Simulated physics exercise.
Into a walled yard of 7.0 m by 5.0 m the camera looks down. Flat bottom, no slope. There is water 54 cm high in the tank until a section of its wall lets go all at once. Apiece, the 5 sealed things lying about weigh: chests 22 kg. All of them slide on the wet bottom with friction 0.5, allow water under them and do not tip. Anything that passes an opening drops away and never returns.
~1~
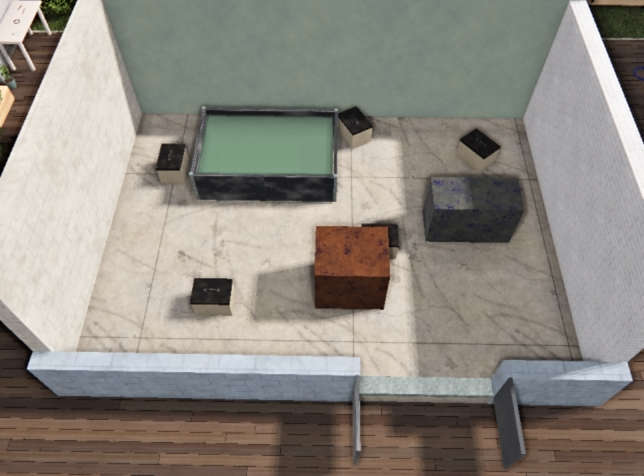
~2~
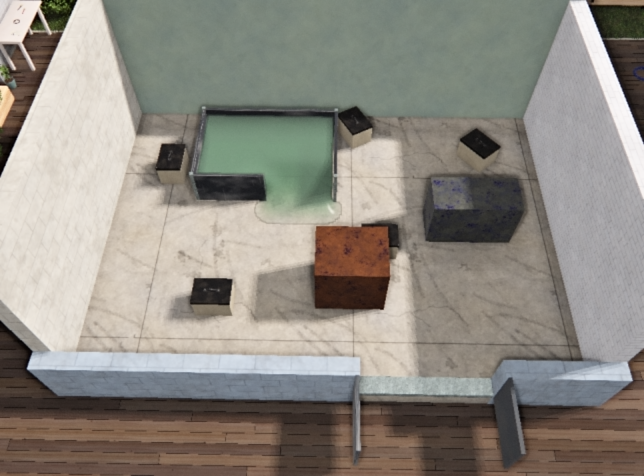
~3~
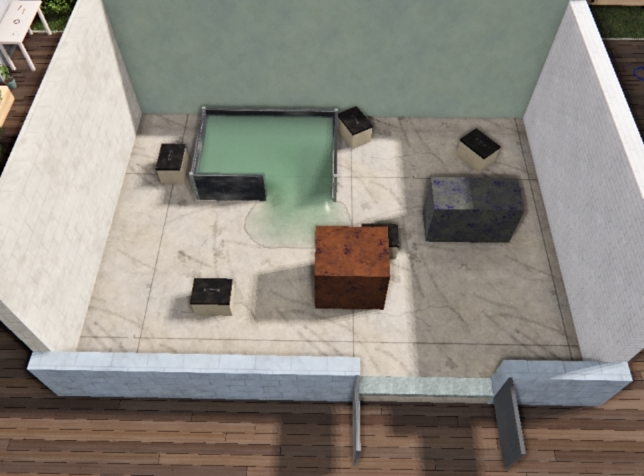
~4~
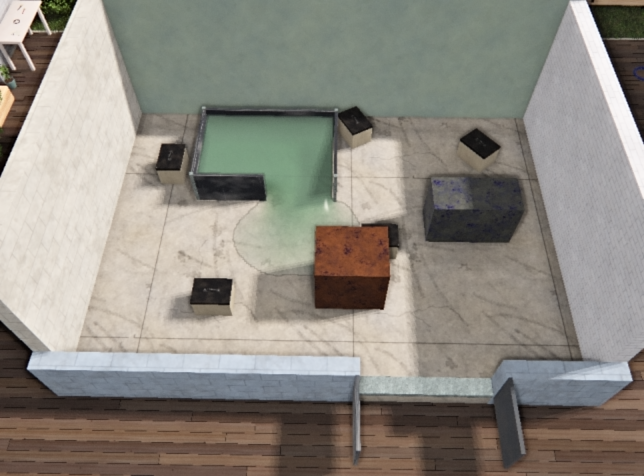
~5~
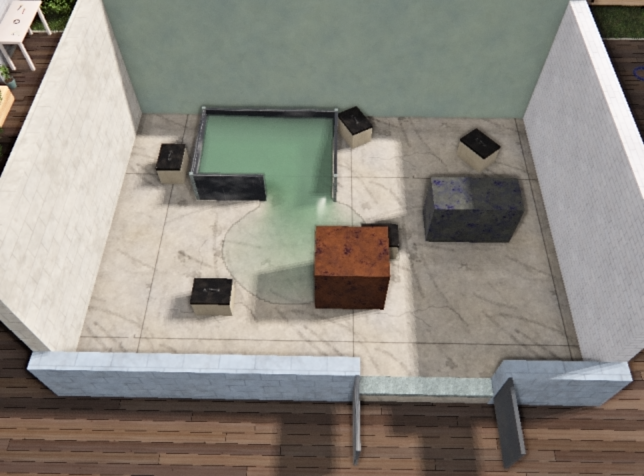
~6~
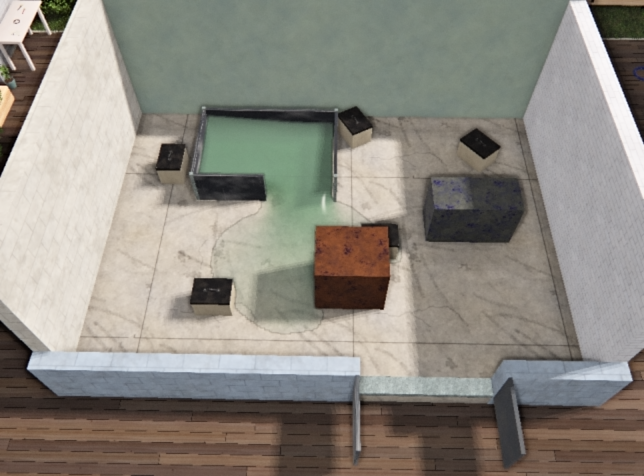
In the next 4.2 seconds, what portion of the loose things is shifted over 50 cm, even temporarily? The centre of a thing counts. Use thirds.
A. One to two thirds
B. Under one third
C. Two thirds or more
Under one third.
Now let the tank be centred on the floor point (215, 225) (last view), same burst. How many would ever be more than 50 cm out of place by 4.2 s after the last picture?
Count: 1.
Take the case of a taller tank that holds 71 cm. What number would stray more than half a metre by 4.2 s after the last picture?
That would make 2 of them.
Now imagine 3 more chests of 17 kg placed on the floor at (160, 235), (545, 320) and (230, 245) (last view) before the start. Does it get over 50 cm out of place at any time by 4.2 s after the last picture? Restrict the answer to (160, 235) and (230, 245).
One by one I'd say not that far and not that far.
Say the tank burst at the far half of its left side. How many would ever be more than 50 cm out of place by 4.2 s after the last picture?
Count: 1.
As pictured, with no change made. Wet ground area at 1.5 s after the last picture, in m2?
Around 18 m2 of it.
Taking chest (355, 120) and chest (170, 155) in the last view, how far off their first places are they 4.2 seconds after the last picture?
Taking them in turn, I get 0 cm for the first and 0 cm for the second.
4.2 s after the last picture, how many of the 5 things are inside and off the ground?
0 at that moment.
Then, 0.4 s after the last picture 0 of 5 are over 50 cm from their spots; 0 afloat.
Then, 1.5 s after the last picture 1 of 5 are over 50 cm from their spots; 0 afloat.
Then, 2.8 s after the last picture 1 of 5 are over 50 cm from their spots; 0 afloat.
Then, 4.2 s after the last picture 1 of 5 are over 50 cm from their spots, and 1 have been at some point; 0 afloat.
